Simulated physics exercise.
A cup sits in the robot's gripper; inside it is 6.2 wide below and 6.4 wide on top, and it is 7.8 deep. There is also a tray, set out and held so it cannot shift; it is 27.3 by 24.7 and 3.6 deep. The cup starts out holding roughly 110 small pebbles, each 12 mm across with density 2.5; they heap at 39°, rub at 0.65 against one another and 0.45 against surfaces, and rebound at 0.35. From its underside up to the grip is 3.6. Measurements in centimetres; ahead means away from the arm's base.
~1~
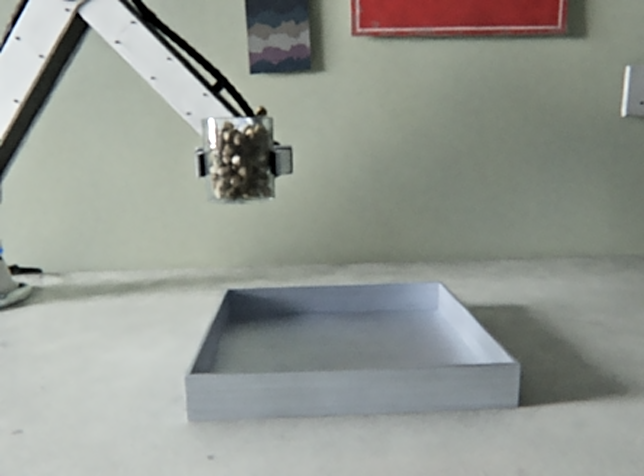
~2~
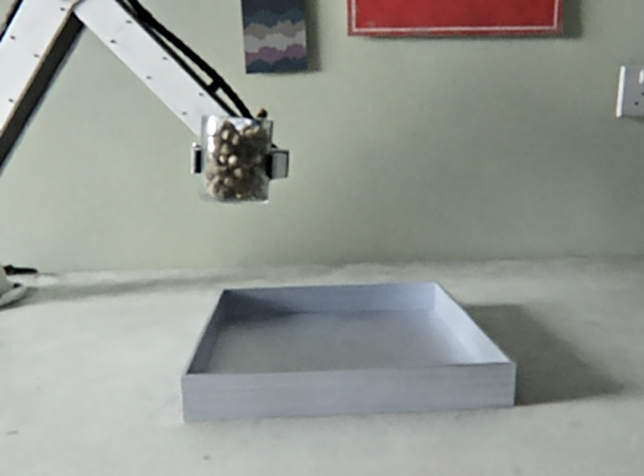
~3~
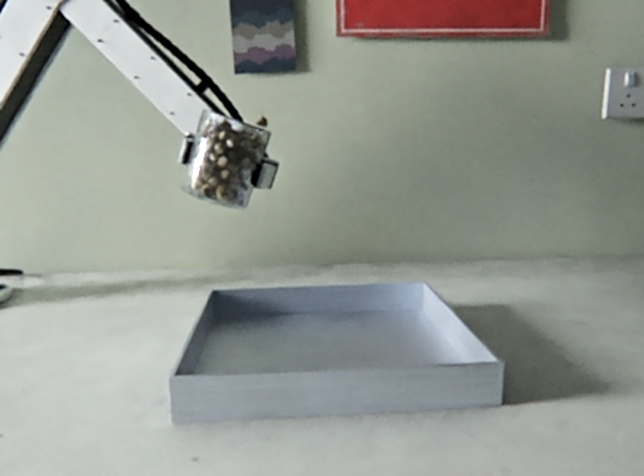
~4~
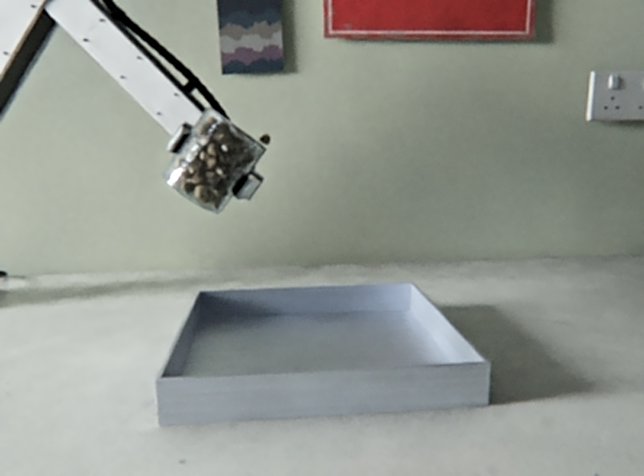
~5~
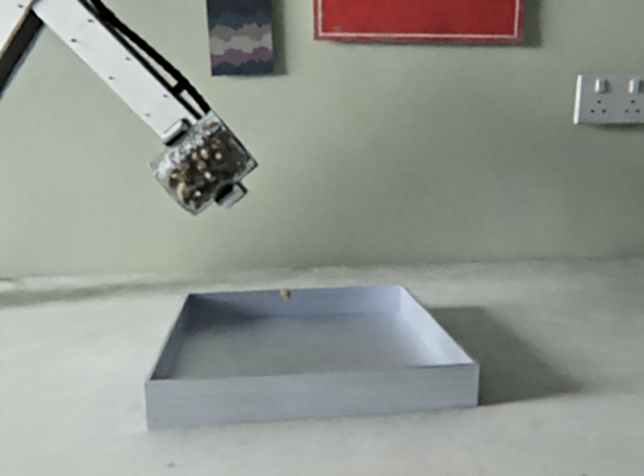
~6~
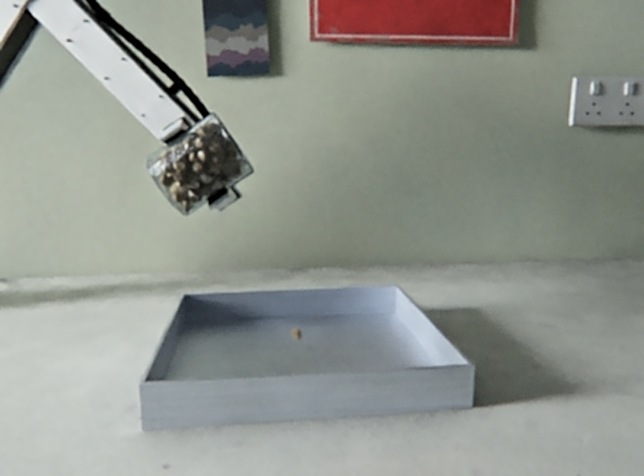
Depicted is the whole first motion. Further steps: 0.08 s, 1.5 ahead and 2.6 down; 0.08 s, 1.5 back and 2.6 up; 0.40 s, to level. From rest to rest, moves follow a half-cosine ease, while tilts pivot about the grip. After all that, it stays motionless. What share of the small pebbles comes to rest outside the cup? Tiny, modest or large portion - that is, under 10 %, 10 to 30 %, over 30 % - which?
A tiny portion.
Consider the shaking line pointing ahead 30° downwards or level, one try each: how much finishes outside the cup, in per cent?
Roughly 10 per cent, then 15 per cent.
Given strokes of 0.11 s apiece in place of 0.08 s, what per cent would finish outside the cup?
In that case about 0 in a hundred.
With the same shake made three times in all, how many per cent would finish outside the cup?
That would give close to 5 percent.
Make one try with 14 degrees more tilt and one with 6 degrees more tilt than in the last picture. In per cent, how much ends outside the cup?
First try near 5 %, second near 5 %.
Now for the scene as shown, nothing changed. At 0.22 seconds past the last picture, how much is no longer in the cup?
About 0 per cent.
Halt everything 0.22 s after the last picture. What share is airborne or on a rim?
My guess is some 1 in a hundred.
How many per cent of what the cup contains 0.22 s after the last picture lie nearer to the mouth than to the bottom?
Roughly 50 %.
Then, 0.22 s later, tilted 53° forward, highest piece 23 above the table; 112 in the cup, 1 in the tray, 1 in flight or on a rim.
Then, 0.45 s later, tilted 10° forward, highest piece 24 above the table; 111 in the cup, 2 in the tray, 1 in flight or on a rim.
Then, 0.76 s later, level, highest piece 24 above the table; 111 in the cup, 3 in the tray.
Then, 1.81 s later, level, highest piece 24 above the table; 111 in the cup, 3 in the tray.
At rest, 111 in the cup, 3 in the tray. That is 3 % outside the cup.
